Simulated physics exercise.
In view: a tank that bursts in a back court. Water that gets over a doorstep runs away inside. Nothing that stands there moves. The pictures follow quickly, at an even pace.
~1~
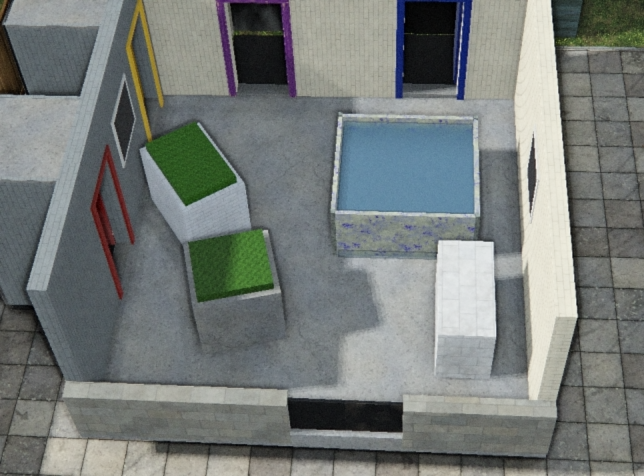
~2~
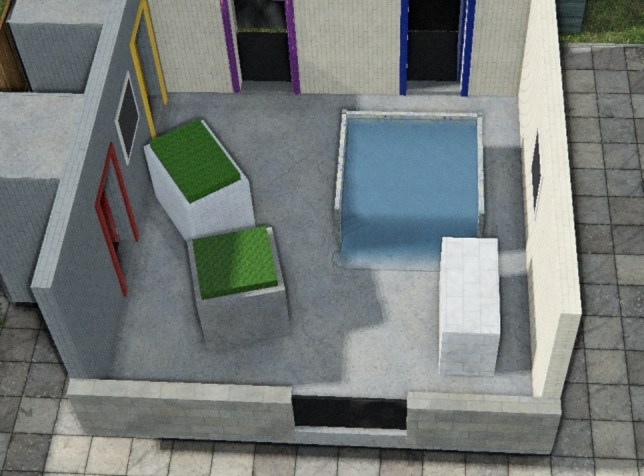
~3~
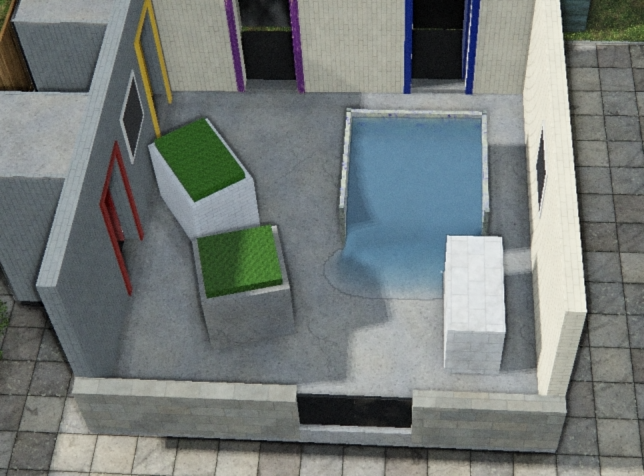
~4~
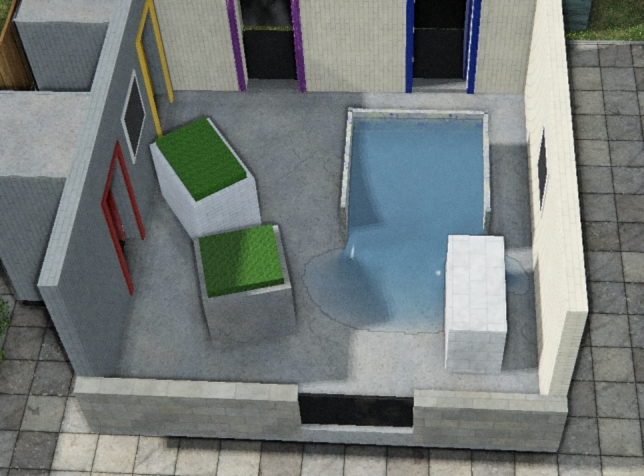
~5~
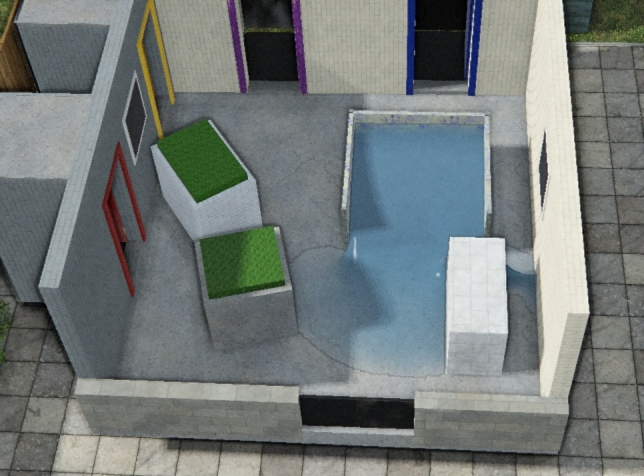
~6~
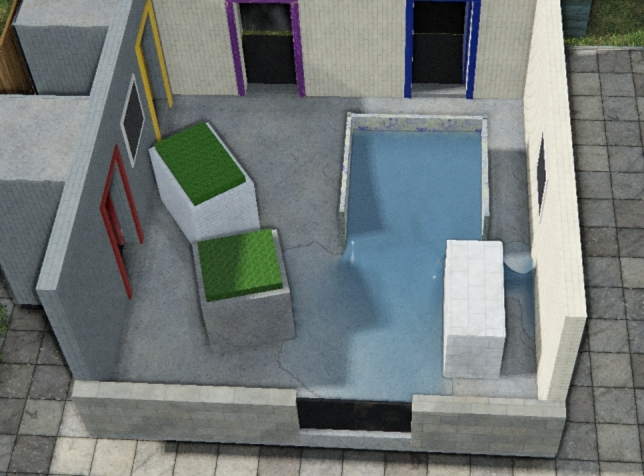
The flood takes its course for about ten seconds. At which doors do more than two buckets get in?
The blue door stays under that; the red door takes more than that; the purple door takes more than that; the yellow door stays under that.
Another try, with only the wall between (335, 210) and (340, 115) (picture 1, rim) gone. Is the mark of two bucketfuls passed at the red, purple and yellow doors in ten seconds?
In short: Red door takes more, purple door floods, yellow door passes that mark.
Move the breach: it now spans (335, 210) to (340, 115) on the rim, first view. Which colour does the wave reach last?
It is the blue door.
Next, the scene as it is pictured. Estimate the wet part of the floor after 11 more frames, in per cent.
I make it 55 per cent.
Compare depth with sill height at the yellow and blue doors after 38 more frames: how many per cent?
Near 10 and 90 in a hundred.
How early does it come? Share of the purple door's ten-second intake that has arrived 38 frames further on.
I make it 5 per cent.
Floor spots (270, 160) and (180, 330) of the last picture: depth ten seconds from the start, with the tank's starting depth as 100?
In that order: 10 and 12 per cent.
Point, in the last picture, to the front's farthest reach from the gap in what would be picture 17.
Close to (107, 410).
A moment on, water covers 35 % of the floor; the blue door not reached, the red door not reached, the purple door not reached, the yellow door not reached.
Next, water covers 55 % of the floor; the blue door not reached, the red door not reached, the purple door not reached, the yellow door not reached.
Then, water covers 70 % of the floor; the blue door wet at the sill, nothing in, the red door under two buckets in, the purple door not reached, the yellow door not reached.
Later, water covers 100 % of the floor; the blue door under two buckets in, the red door far over two buckets in, the purple door under two buckets in, the yellow door wet at the sill, nothing in.
In the end, water covers 100 % of the floor; the blue door under two buckets in, the red door far over two buckets in, the purple door far over two buckets in, the yellow door wet at the sill, nothing in.
